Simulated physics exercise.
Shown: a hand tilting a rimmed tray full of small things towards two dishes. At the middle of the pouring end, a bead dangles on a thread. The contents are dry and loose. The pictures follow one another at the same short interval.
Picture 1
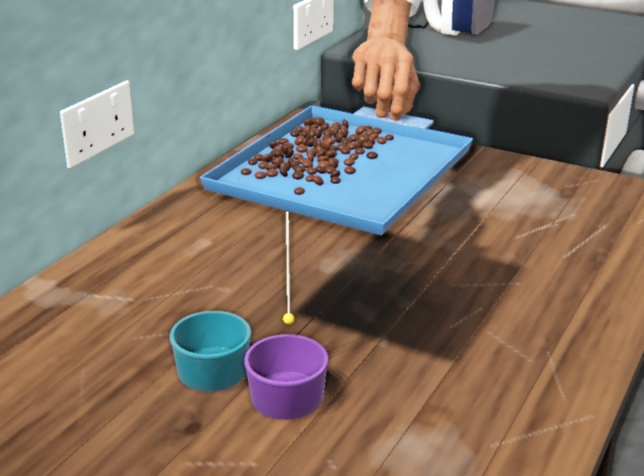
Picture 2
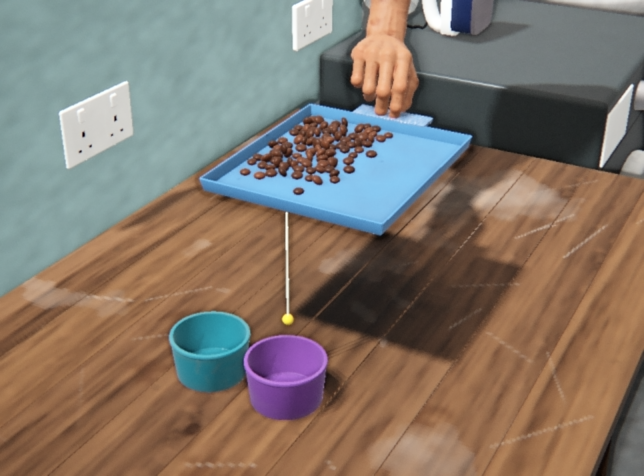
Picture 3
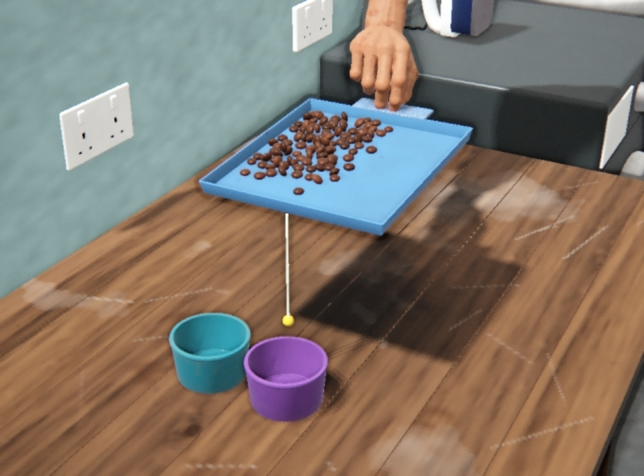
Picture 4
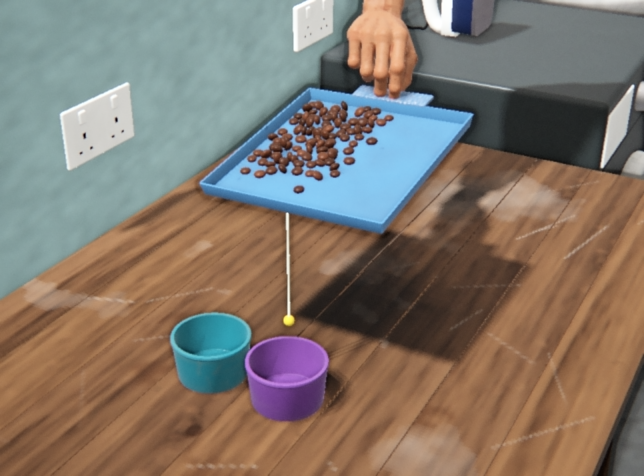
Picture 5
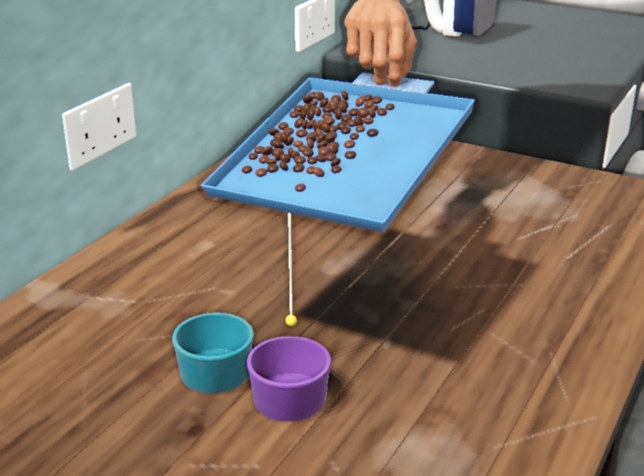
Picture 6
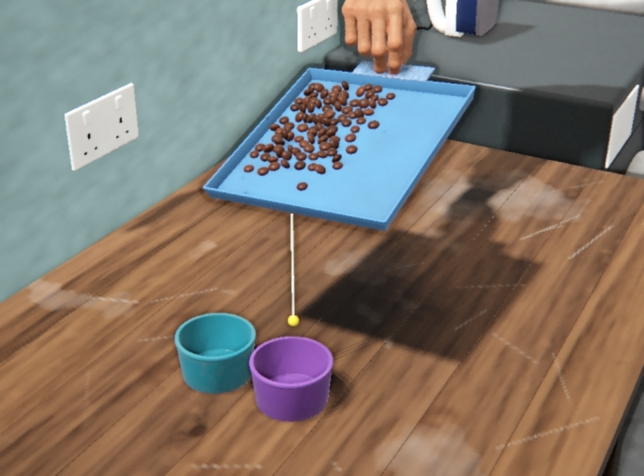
On a wooden counter, a hand held a blue tray of small brown drops above a teal dish and a purple one, then slowly raised the handle side, steepening the tray while the drops stayed bunched together.
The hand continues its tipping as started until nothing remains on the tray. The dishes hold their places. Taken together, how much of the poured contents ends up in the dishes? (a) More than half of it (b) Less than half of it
a.
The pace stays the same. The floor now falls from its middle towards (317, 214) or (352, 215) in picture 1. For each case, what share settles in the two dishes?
Roughly 50 percent first and 10 percent second.
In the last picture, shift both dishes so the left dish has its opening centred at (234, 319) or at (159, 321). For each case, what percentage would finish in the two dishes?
Some 50 percent in the first case, 60 percent in the second.
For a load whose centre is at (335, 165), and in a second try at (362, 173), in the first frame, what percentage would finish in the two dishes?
It would be about 80 per cent for the first and about 70 per cent for the second.
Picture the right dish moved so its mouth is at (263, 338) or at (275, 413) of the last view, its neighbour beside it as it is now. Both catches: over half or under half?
Well, in excess of half at the first spot and not up to half at the second.
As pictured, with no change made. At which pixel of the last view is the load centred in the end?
Around (215, 364).
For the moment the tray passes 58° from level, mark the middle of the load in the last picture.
Look around (245, 184) in the last picture.
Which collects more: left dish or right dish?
The fuller one is the left side.
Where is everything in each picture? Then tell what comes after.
In the first picture, corners of the pouring end at (204, 177) and (382, 222), level; middle of the load at (318, 145), flat chocolate drops; left dish at (190, 368); right dish at (266, 395); bead on its thread at (289, 319).
In the second picture, corners of the pouring end at (204, 178) and (381, 222), level; middle of the load at (317, 144).
In the third picture, corners of the pouring end at (203, 180) and (381, 222), tipped barely, lowest at the left corner; middle of the load at (317, 141).
In the fourth picture, corners of the pouring end at (204, 182) and (381, 221), tipped a little, lowest at the left corner; middle of the load at (317, 134).
In the fifth picture, corners of the pouring end at (205, 184) and (382, 220), tipped a little, lowest at the left corner; middle of the load at (317, 127).
In the sixth picture, corners of the pouring end at (207, 186) and (383, 219), tipped clearly, lowest at the left corner; middle of the load at (318, 121); left dish at (194, 370); right dish at (271, 397).
Soon after the last picture, tray tipped steeply; most on the tray; a small part in the air.
A little later, tray tipped right over; about a quarter on the tray; a small part in the right dish; about a third in the left dish; about a quarter outside both; a small part in the air.
Later still, tray tipped past a quarter turn; a small part in the right dish; about two thirds in the left dish; about a third outside both.
At rest, tray tipped past a quarter turn; a small part in the right dish; about two thirds in the left dish; about a third outside both.
